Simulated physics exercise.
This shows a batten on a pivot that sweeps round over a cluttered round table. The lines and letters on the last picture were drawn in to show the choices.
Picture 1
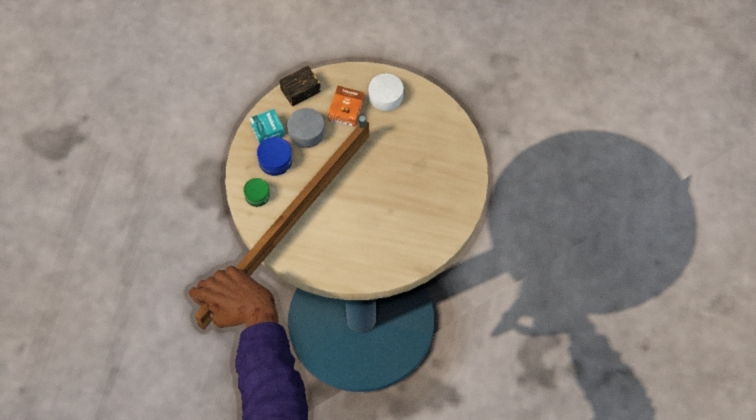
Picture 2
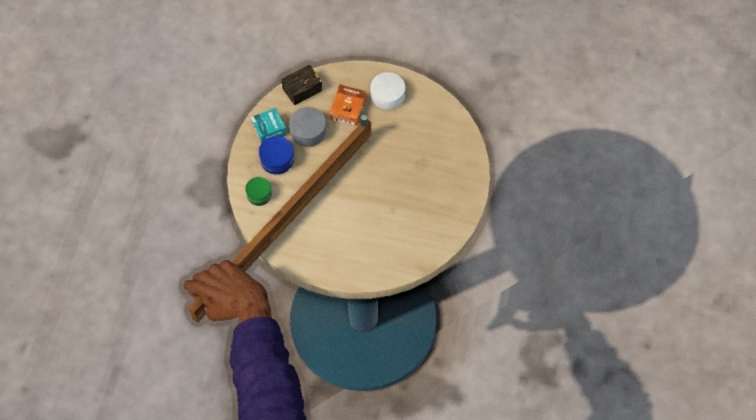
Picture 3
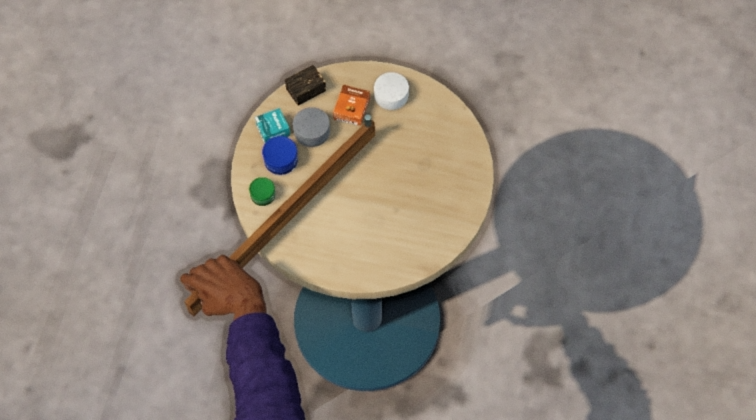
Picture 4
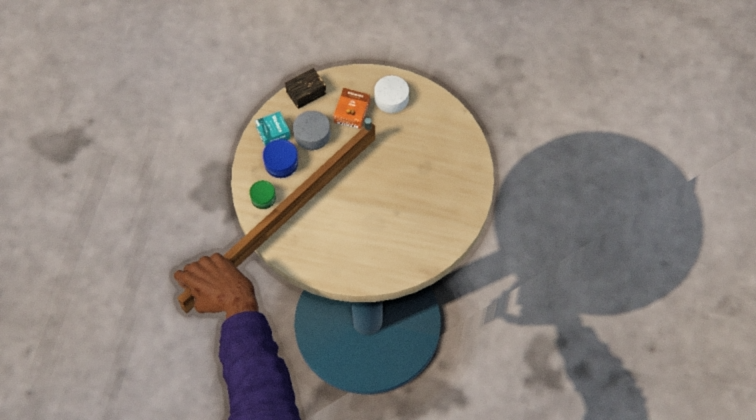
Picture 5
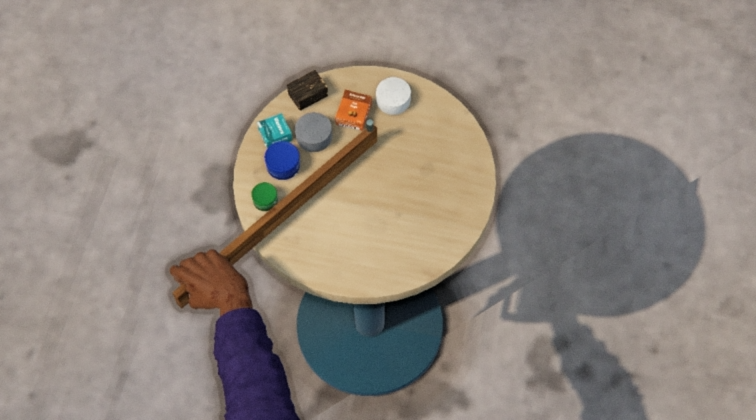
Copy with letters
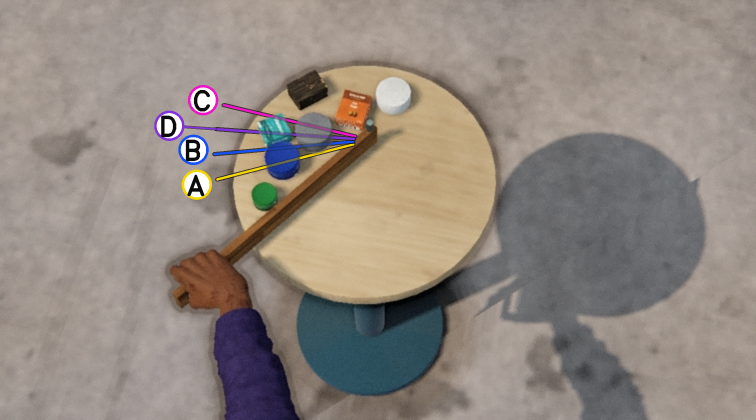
At the start, a dark-skinned hand in a purple sleeve grips a wooden batten slanting across a round table, with small tubs, boxes and a dark block clustered along the upper left. The hand then swings the batten slightly clockwise, narrowing its gap to the green tub, while the items stay put on the tabletop.
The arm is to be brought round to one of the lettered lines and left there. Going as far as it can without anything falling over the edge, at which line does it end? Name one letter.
Stop at A.
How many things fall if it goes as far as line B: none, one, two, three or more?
One.
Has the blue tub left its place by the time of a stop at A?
By then, yes.
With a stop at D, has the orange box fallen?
By then, no.
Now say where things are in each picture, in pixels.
Blue tub (275, 157); grey pot (306, 128); white pot (386, 93), in the first frame.
Arm (306, 187); orange box (348, 105), in the second frame.
Arm (307, 185); turquoise box (273, 127), in the third frame.
Arm (305, 186); blue tub (281, 159), in the fourth frame.
Arm (304, 186); white pot (394, 96); orange box (354, 110); black block (307, 90), in the fifth frame.
On the marked copy, A at (286, 162); B at (284, 148); C at (289, 121); D at (285, 134).
With A. Early on, arm (293, 173); green tub (257, 187); black block (307, 90).
Further on, arm (286, 160); green tub (246, 169); turquoise box (273, 127).
At the end, arm (283, 152); green tub (241, 158); turquoise box (272, 118); nothing has fallen.
As for the rest, B drops the green tub; C drops the turquoise box and green tub; D drops the turquoise box and green tub.
